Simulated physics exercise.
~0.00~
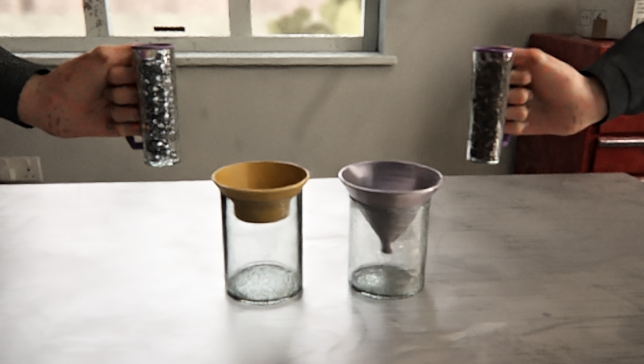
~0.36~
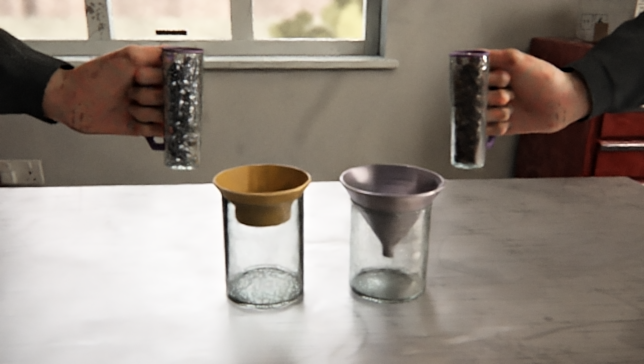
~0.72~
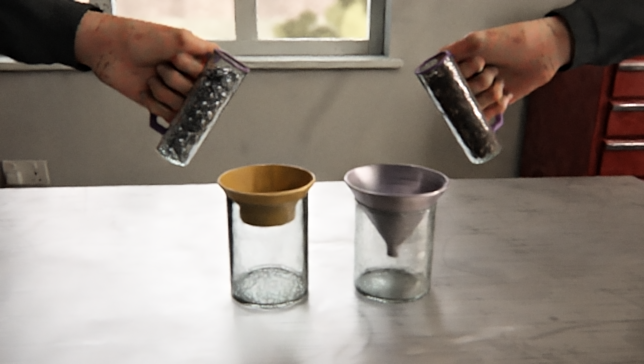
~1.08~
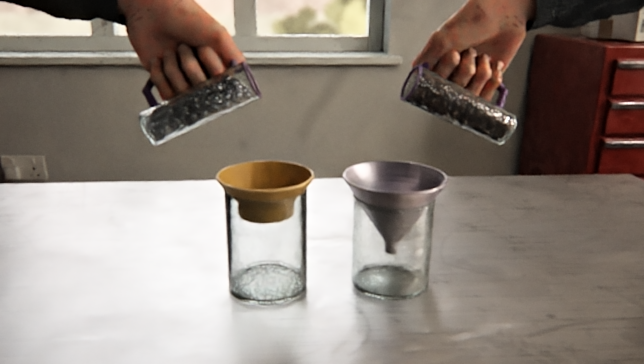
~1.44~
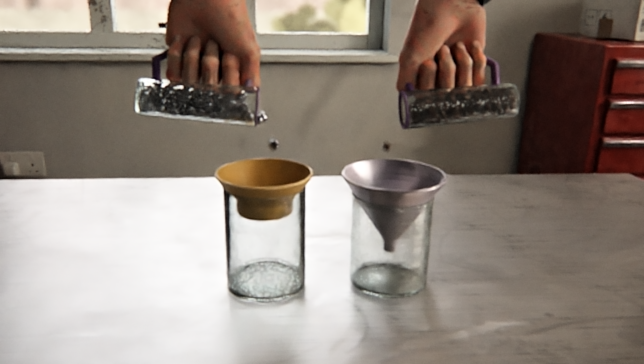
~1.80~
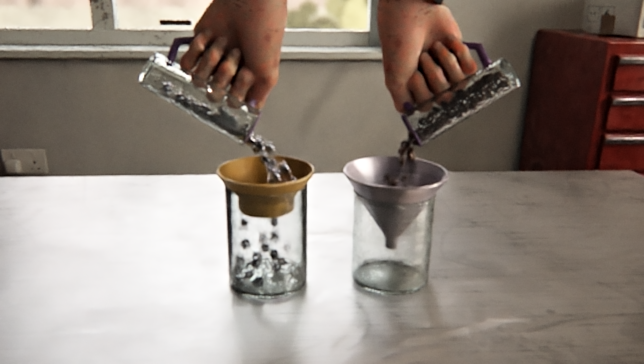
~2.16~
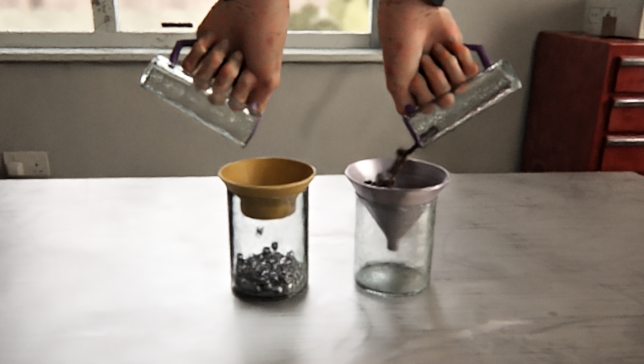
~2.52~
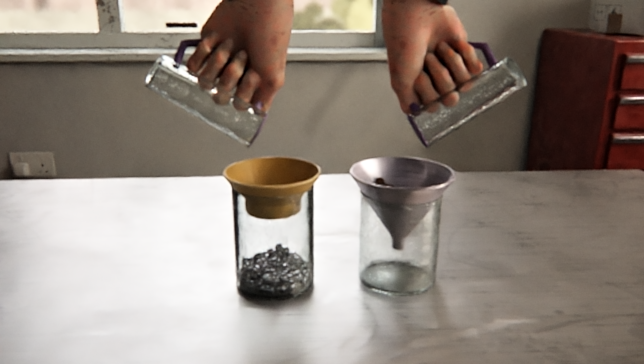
Two hands tip cups of dark pieces into funnels, filling only the left jar partway.
